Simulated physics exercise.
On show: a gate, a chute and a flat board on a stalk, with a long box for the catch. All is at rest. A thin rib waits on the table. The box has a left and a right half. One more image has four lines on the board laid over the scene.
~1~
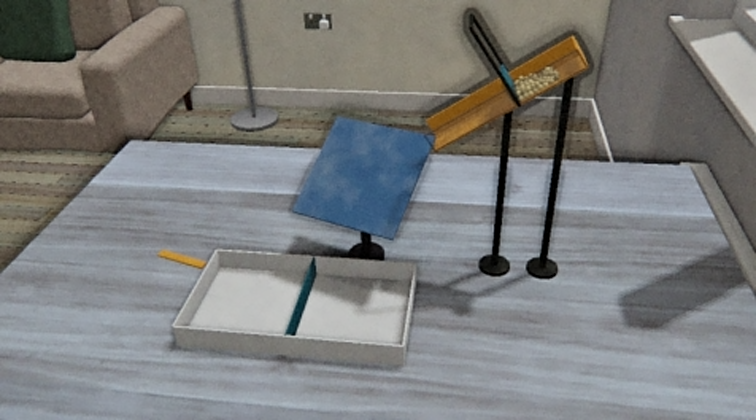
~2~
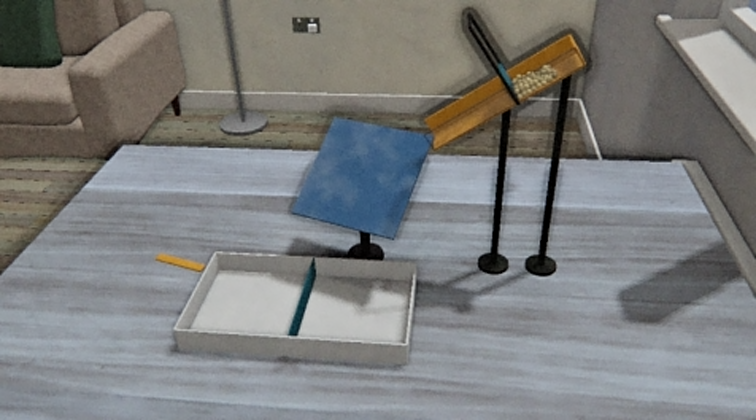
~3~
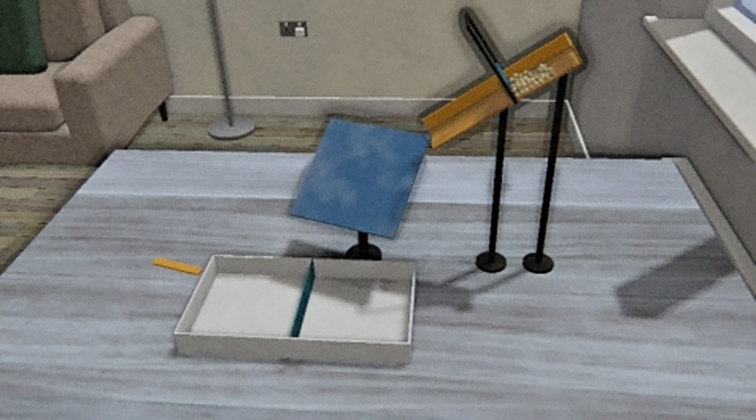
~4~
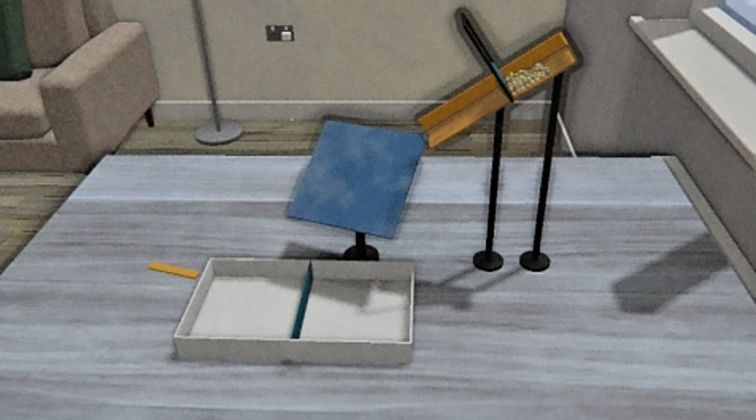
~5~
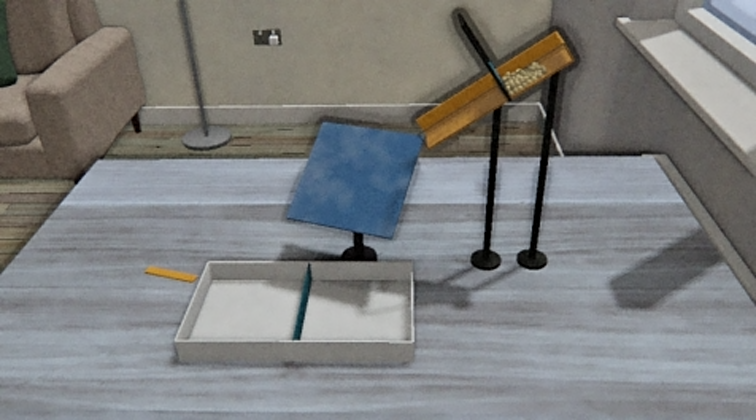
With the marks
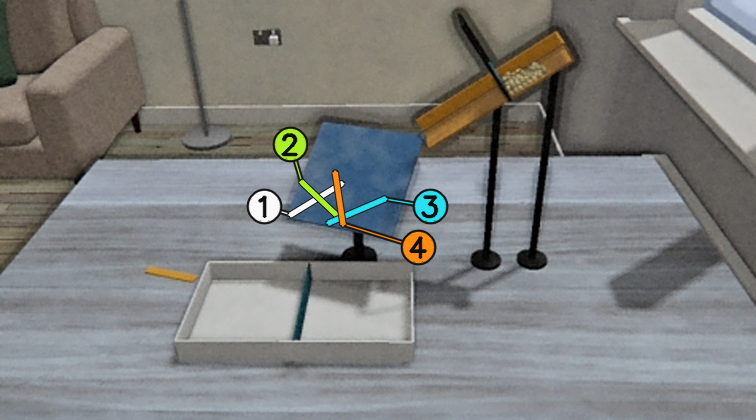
In a living room with a beige sofa, a lamp stand and a pale wall, a grey wood-grain table is seen from slightly above. An orange-brown chute holding pale beans behind a dark gate slopes down leftward on two black stands, beside a tilted blue board, a white box with a teal divider and a small yellow strip. Everything on the table stays still while the camera drifts slowly sideways.
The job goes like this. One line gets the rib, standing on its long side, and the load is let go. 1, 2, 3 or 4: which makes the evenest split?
Choose 1.
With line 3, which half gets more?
More lands on the left.
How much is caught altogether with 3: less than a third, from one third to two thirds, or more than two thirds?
It is more than two thirds.
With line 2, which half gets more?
Right.
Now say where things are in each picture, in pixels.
The first frame shows load behind the gate at (530, 83), soya beans; lip of the chute at (436, 144), sloping gently.
The second frame shows middle of the board at (362, 174), tilted fairly steeply; middle of its low edge at (340, 225); of its high edge at (382, 126).
The third frame shows front corners of the box at (175, 333) and (409, 344); front end of its middle wall at (290, 338); gate still shut at (500, 72).
The fourth frame shows middle of the load at (521, 79); lip at (430, 142).
The fifth frame shows middle of the load at (518, 78); lip at (428, 142).
On the marked copy, line 1 from (341, 183) to (290, 214); line 2 from (301, 182) to (338, 217); line 3 from (384, 198) to (328, 222); line 4 from (335, 172) to (342, 224).
Choosing 1, of what is caught, about two thirds in the left half, about a third in the right.
Choosing 2, of what is caught, a small part in the left half, most in the right.
Choosing 3, of what is caught, nearly all in the left half, a stray few in the right.
Choosing 4, of what is caught, a stray few in the left half, nearly all in the right.
